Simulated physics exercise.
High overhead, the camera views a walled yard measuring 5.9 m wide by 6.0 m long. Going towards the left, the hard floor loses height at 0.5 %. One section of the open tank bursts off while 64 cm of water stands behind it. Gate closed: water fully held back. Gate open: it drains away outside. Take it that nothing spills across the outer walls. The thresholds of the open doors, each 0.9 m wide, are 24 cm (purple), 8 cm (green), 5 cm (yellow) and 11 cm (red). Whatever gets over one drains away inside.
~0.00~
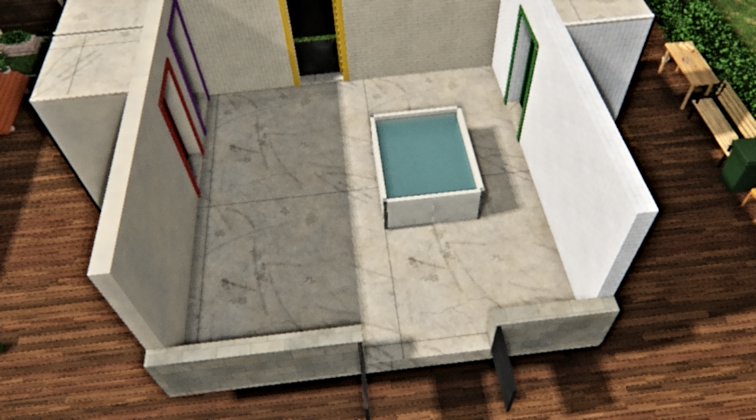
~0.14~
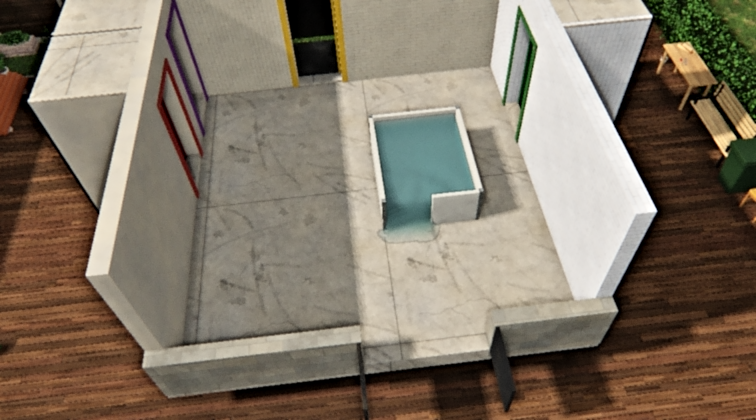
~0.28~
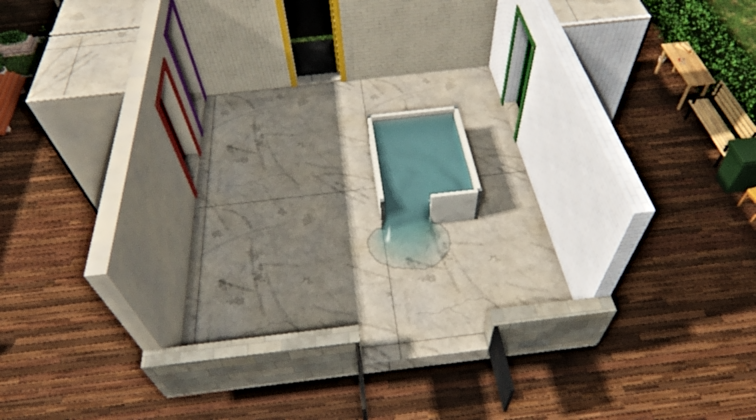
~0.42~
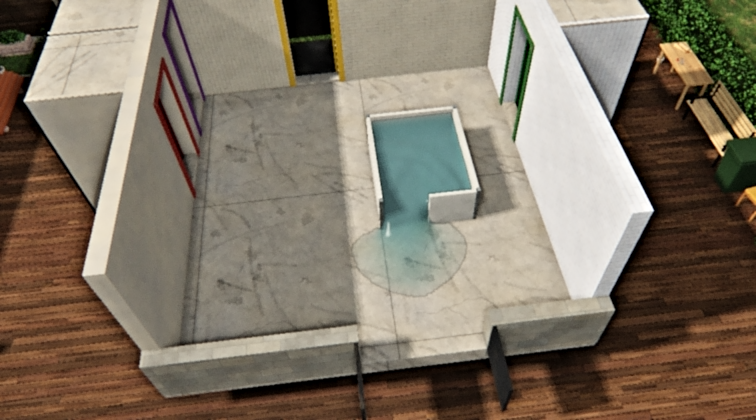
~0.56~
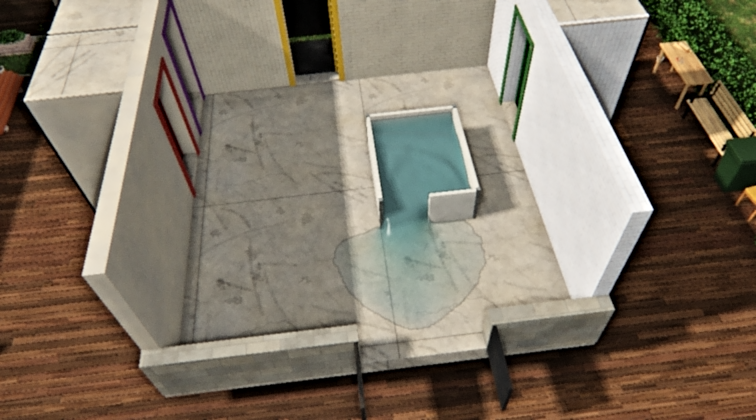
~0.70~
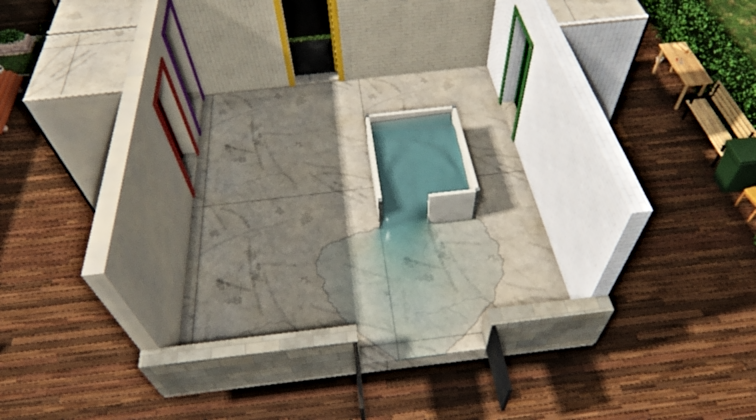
The footage shows a walled yard from high overhead, with a still, water-filled open tank; a section of its near wall opens, and water pours out, spreading in a widening sheet across the pale floor toward the open front gate.
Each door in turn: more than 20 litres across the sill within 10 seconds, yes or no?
Answers: Purple door, no; green door, no; yellow door, no; red door, no.
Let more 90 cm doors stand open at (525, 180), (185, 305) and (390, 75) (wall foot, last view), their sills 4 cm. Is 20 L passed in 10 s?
Note, doorways in listed order: Stays short, goes beyond, stays short.
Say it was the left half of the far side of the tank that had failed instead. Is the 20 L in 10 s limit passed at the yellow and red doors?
Yellow: Exceeding the limit; red: Within the limit.
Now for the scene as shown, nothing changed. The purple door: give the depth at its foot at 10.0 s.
The depth there is near 5.0 cm.
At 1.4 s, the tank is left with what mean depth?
44 cm.
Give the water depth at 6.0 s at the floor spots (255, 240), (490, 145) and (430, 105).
Roughly 2, 2, 0 cm.
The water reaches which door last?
The yellow door is last.
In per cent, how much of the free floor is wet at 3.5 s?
Wet share: Near 35 percent.
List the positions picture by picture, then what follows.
The first picture shows the open tank at (424, 154) is whole and still, 64 cm deep.
In the second picture, water pours out at (409, 215) and has run 0.5 m, to (435, 232); typically 9 cm deep outside, 64 cm at the open tank's back.
In the third picture, the front is at (429, 263), 0.8 m from the gap at (407, 217); 0.8 m2 of floor is under water; 64 cm left at the back of the open tank.
In the fourth picture, water pours out at (406, 217) and has run 1.3 m, to (410, 291); typically 6 cm deep outside, 64 cm at the open tank's back.
In the fifth picture, the front is at a hidden place, 1.9 m from the gap at (406, 216); 2.9 m2 of floor is under water; 61 cm left at the back of the open tank.
In the sixth picture, the front is at a hidden place, 2.4 m from the gap at (405, 216); 4.2 m2 of floor is under water; 56 cm left at the back of the open tank.
After 1.4 s water covers 20 % of the floor and is deepest (32 cm) near (395, 232); purple door not reached, green door not reached, yellow door not reached, red door not reached.
After 2.2 s water covers 25 % of the floor and is deepest (26 cm) near (177, 370); purple door not reached, green door not reached, yellow door not reached, red door not reached.
After 3.5 s water covers 35 % of the floor and is deepest (19 cm) near (395, 232); purple door not reached, green door not reached, yellow door not reached, red door not reached.
After 6.0 s water covers 60 % of the floor and is deepest (12 cm) near (395, 232); purple door 2 cm at the sill, 0 L in, green door 1 cm at the sill, 0 L in, yellow door not reached, red door 2 cm at the sill, 0 L in.
After 10.0 s water covers 80 % of the floor and is deepest (7 cm) near (395, 232); purple door 5 cm at the sill, 0 L in, green door 2 cm at the sill, 0 L in, yellow door 3 cm at the sill, 0 L in, red door 2 cm at the sill, 0 L in.
